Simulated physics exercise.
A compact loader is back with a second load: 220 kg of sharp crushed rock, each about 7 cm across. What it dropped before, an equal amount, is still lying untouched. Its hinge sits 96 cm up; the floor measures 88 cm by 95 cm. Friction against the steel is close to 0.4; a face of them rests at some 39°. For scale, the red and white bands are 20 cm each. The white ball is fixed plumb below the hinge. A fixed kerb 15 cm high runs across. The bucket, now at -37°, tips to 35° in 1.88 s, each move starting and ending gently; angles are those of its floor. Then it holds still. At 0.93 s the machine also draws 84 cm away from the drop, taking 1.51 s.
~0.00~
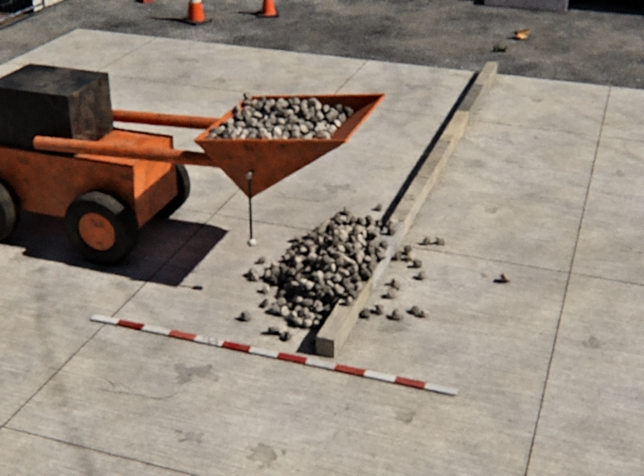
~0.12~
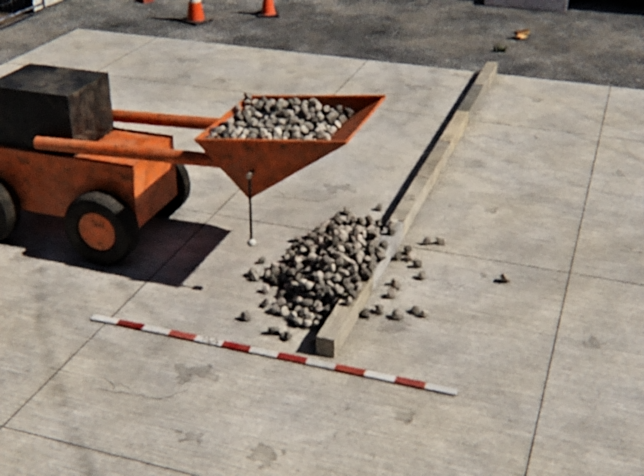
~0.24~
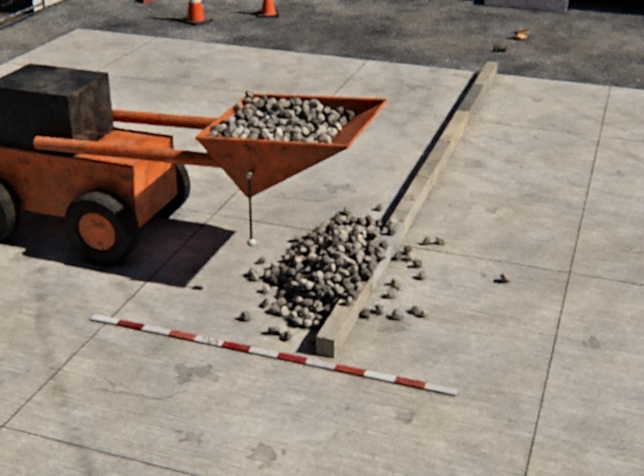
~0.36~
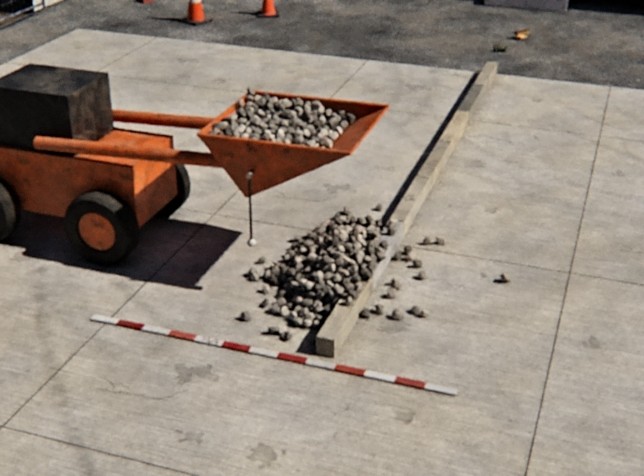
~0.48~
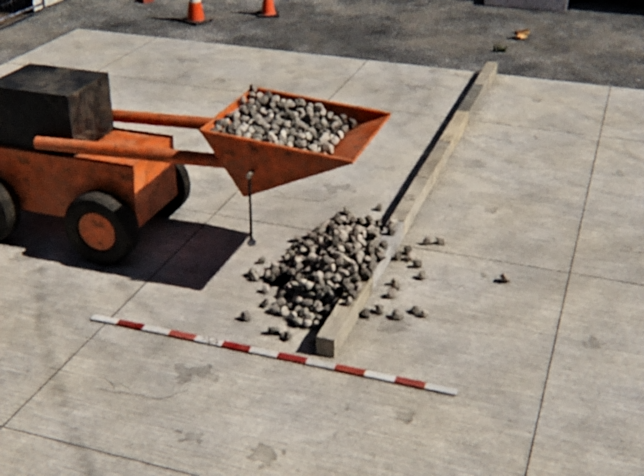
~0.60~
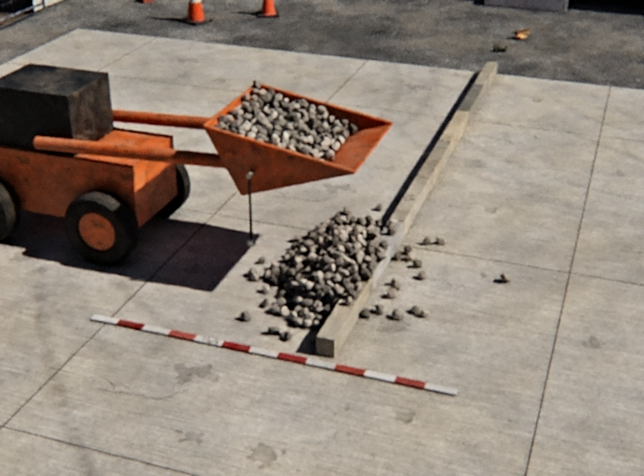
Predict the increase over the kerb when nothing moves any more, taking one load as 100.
Roughly 0 per cent of a load more.
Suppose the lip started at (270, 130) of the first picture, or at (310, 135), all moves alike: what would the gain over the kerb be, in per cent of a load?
First some 0, then 0 per cent.
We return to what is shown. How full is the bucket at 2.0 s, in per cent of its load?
About 40 per cent.
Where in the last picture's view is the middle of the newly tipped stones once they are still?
Their middle is at about (276, 249).
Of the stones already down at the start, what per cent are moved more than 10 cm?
About 0 per cent.
After 1.4 s the floor is at 24°; in per cent of one load, 99 in the bucket, 98 on this side of the kerb, 3 over the kerb; the foremost stones are at (432, 278).
After 2.0 s the floor is at 35°; in per cent of one load, 38 in the bucket, 159 on this side of the kerb, 3 over the kerb; the foremost stones are at (432, 278).
After 2.9 s the floor is at 35°; in per cent of one load, 0 in the bucket, 197 on this side of the kerb, 3 over the kerb; the foremost stones are at (432, 278).
After 5.3 s the floor is at 35°; in per cent of one load, 0 in the bucket, 197 on this side of the kerb, 3 over the kerb; the foremost stones are at (432, 278). Net gain over the kerb, 0.
